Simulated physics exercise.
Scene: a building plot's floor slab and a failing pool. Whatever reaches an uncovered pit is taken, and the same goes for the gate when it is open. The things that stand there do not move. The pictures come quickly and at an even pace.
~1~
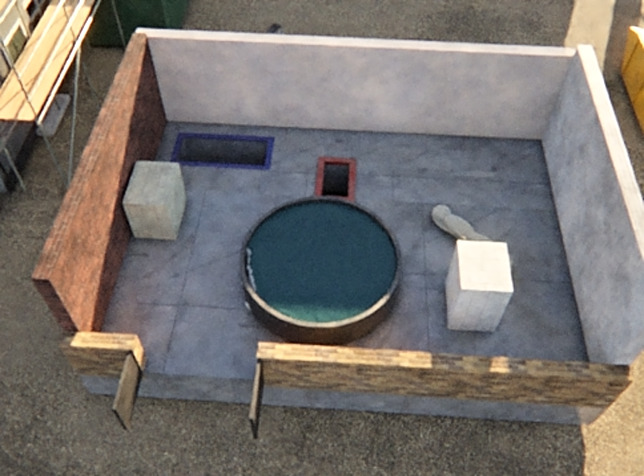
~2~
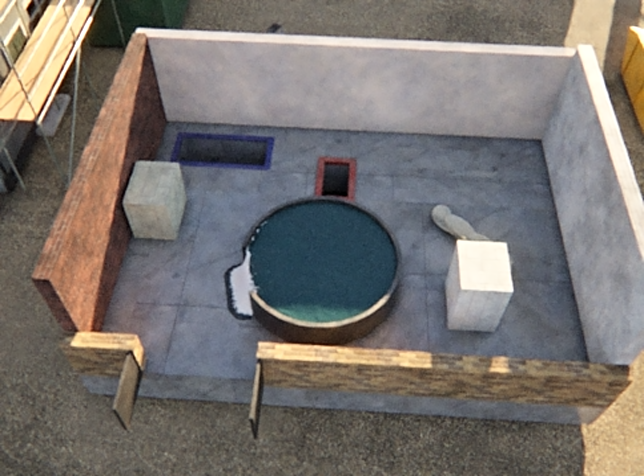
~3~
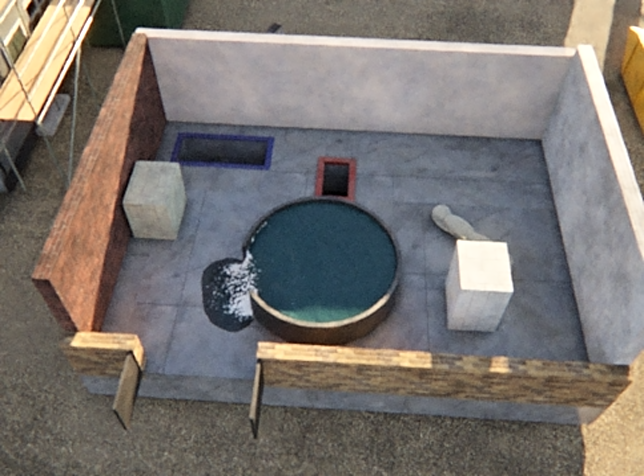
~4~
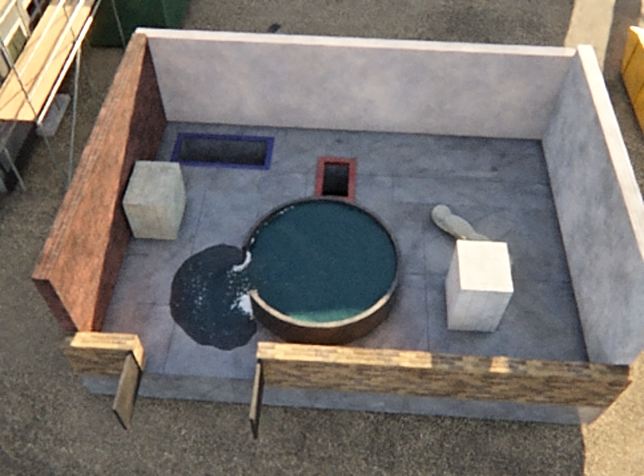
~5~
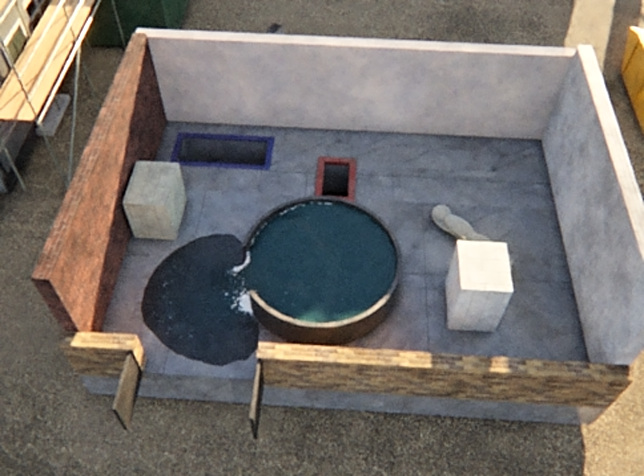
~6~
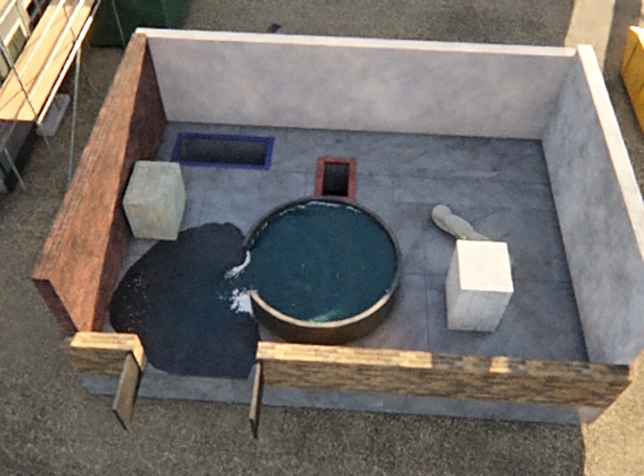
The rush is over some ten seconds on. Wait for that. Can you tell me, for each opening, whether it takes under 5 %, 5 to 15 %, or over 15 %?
I'd say the gate drains a lot - upwards of fifteen per cent; I'd say the red pit drains very little - not reaching five per cent; I'd say the blue pit drains a fair bit - five to fifteen per cent.
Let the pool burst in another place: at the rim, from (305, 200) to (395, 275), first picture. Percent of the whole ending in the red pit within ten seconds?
Red: 10 %.
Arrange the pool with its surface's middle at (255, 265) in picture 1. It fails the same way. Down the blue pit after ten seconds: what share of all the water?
Within ten seconds the blue pit collects 14 percent of the total.
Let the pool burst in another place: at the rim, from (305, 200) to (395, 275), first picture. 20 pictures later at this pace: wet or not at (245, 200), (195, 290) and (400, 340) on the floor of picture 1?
The first would be still unwetted, the second still unwetted and the third drenched.
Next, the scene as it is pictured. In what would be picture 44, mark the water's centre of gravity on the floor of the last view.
At roughly (257, 273).
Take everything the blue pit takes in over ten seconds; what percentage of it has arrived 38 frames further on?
Close to 35 %.
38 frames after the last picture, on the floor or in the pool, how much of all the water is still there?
I'd say roughly 76 percent.
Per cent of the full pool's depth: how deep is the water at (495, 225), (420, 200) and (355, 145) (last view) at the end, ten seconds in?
Going in order, that's 0, 2 and 4 %.
A moment on, water covers 15 % of the floor; the gate 1 %, the red pit 0 %, the blue pit 0 %.
Next, water covers 20 % of the floor; the gate 4 %, the red pit 0 %, the blue pit 0 %.
Then, water covers 25 % of the floor; the gate 9 %, the red pit 0 %, the blue pit 1 %.
Later, water covers 35 % of the floor; the gate 20 %, the red pit 1 %, the blue pit 3 %.
In the end, water covers 50 % of the floor; the gate 33 %, the red pit 1 %, the blue pit 8 %.
